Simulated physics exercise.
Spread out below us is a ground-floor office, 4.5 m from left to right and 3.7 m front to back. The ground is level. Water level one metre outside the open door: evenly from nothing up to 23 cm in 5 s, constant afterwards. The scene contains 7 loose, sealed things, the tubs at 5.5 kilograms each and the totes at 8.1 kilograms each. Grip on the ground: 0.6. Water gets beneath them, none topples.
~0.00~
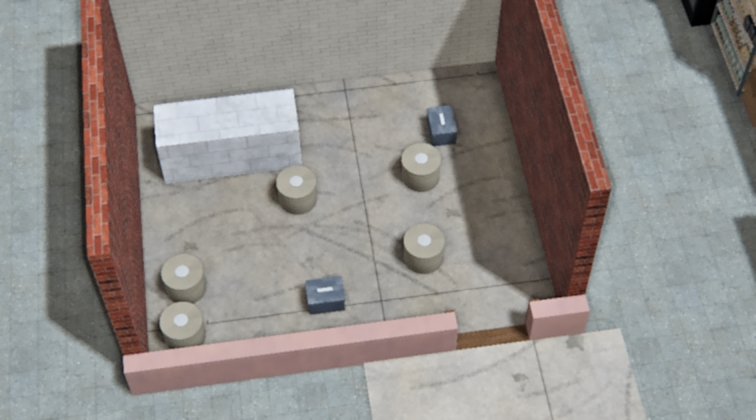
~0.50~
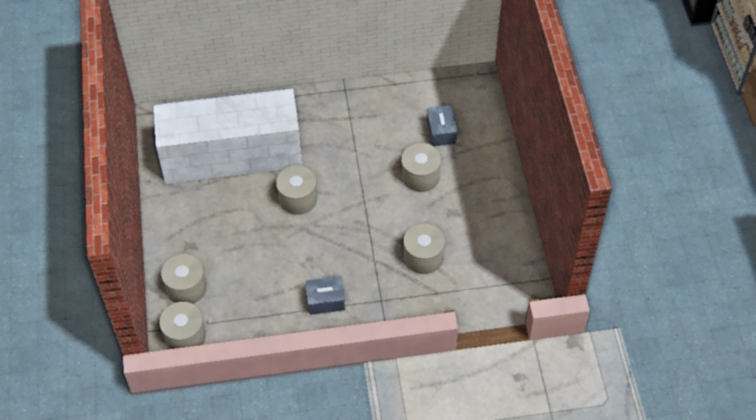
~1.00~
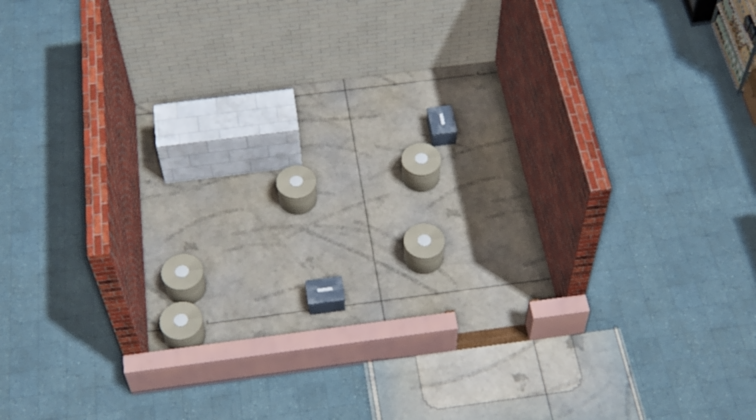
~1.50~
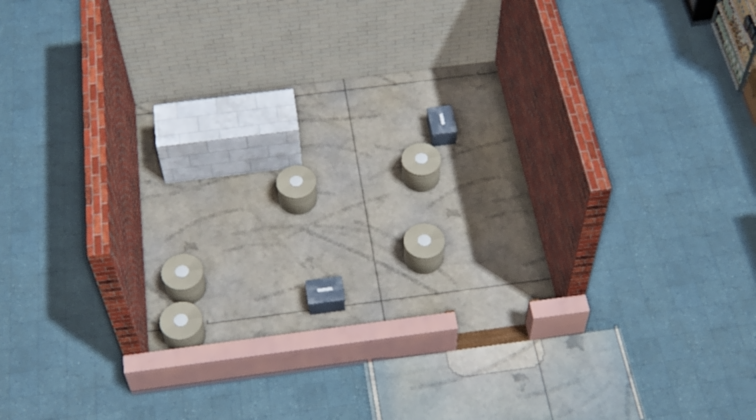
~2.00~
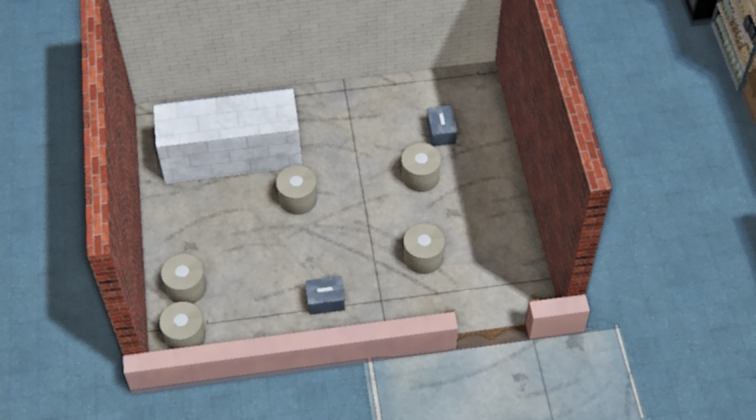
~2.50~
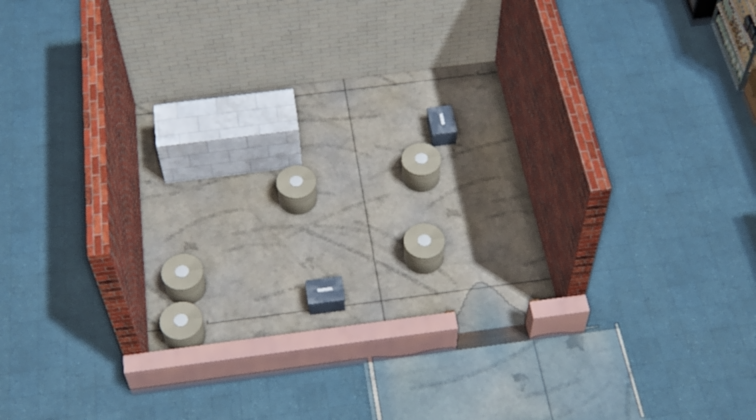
To begin with, round drums and small dark boxes stand near a white block inside a walled room, with pale, dry ground outside. Blue water covers the ground outside and closes in over the paved strip toward the doorway. Finally, a little water crosses the threshold, while the objects stay still.
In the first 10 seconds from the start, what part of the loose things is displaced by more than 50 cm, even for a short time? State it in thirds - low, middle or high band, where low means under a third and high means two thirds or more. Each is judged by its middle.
Middle band.
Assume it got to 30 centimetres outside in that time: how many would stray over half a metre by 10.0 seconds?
4.
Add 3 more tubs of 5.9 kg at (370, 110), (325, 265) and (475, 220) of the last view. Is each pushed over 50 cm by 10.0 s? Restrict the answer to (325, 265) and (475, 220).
Order as asked: Not as far and farther.
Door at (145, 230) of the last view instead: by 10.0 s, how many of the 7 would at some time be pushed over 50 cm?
In that case the number is 3.
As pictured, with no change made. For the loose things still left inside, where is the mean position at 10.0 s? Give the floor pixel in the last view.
The centre is close to (259, 208).
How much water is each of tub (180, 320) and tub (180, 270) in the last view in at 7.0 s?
0 and 0 cm.
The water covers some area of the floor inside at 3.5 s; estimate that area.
2.0 m2.
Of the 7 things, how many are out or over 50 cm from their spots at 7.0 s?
That would be 2.
After 3.5 s 0 of 7 are over 50 cm from their spots; 0 afloat.
After 4.5 s 0 of 7 are over 50 cm from their spots; 0 afloat.
After 7.0 s 2 of 7 are over 50 cm from their spots; 2 afloat.
After 10.0 s 3 of 7 are over 50 cm from their spots, and 3 have been at some point; 3 afloat.
